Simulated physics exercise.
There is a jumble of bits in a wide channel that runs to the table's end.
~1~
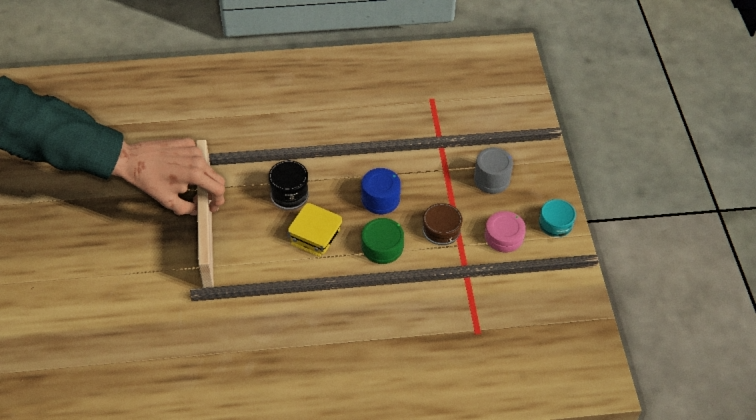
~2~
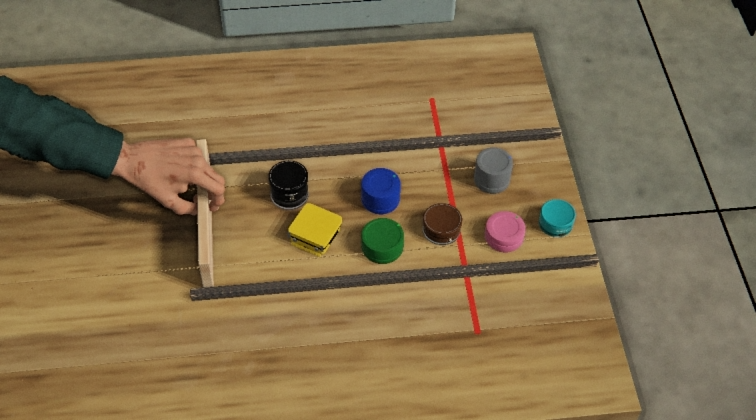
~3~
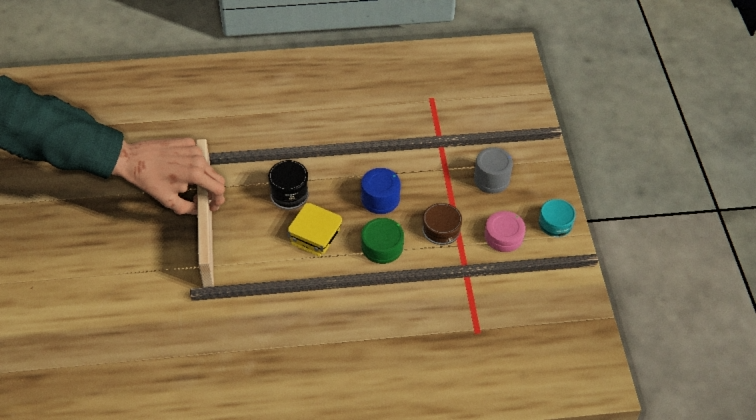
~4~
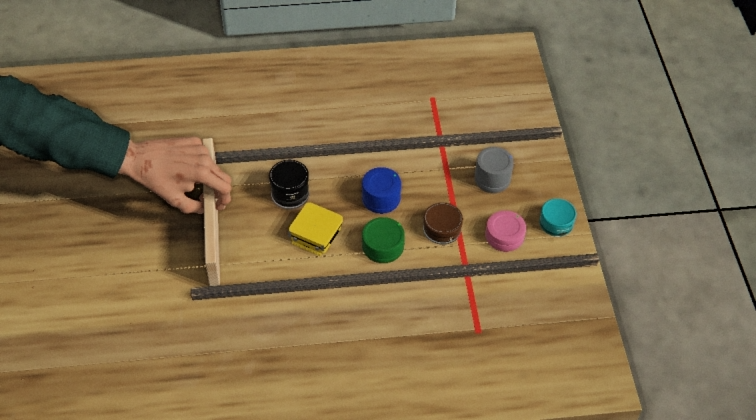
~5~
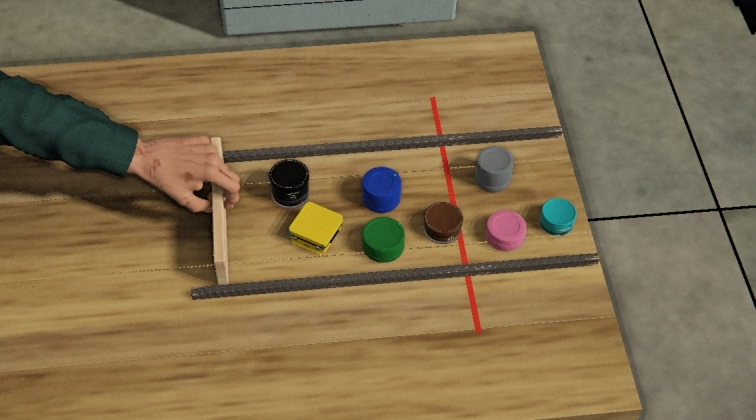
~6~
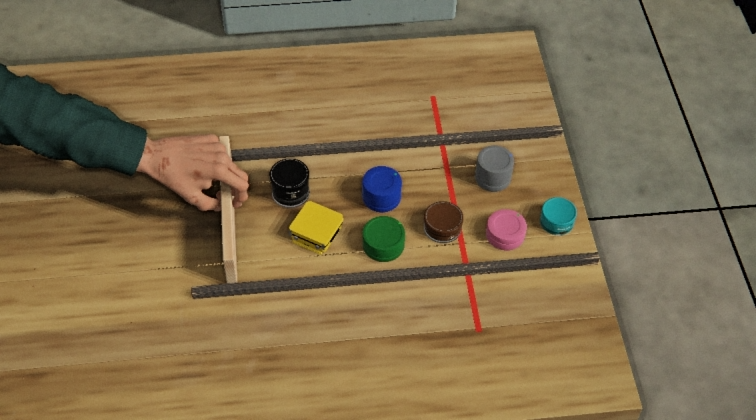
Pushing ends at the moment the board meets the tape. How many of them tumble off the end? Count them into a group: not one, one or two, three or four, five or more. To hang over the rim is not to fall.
The number that tip off is going to be zero.
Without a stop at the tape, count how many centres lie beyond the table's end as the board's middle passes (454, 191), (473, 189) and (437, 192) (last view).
Taking the three positions in turn, the counts come to 0, 0 and 0.
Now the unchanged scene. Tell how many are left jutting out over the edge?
0 of them.
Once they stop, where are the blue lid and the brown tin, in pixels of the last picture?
Roughly (504, 174) for the first and roughly (515, 206) for the second.
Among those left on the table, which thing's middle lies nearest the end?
Foremost: The turquoise tub.
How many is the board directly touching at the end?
That would be 3 of them.
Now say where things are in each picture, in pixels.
Turquoise tub (557, 218); grey lid (493, 171); pink lid (505, 232); board (205, 213); tape (453, 207), in the first frame.
Grey lid (493, 170); green lid (383, 241), in the second frame.
Pink lid (505, 231); board (205, 212), in the third frame.
Turquoise tub (558, 218); black pot (290, 185), in the fourth frame.
Grey lid (494, 169); yellow case (316, 229), in the fifth frame.
Turquoise tub (558, 216); grey lid (494, 169); pink lid (506, 230); board (228, 209); tape (454, 204), in the sixth frame.
Early on, none off yet; turquoise tub at rest near (558, 216); grey lid at rest near (494, 169); pink lid at rest near (506, 230).
Finally, the number that fall off is zero.
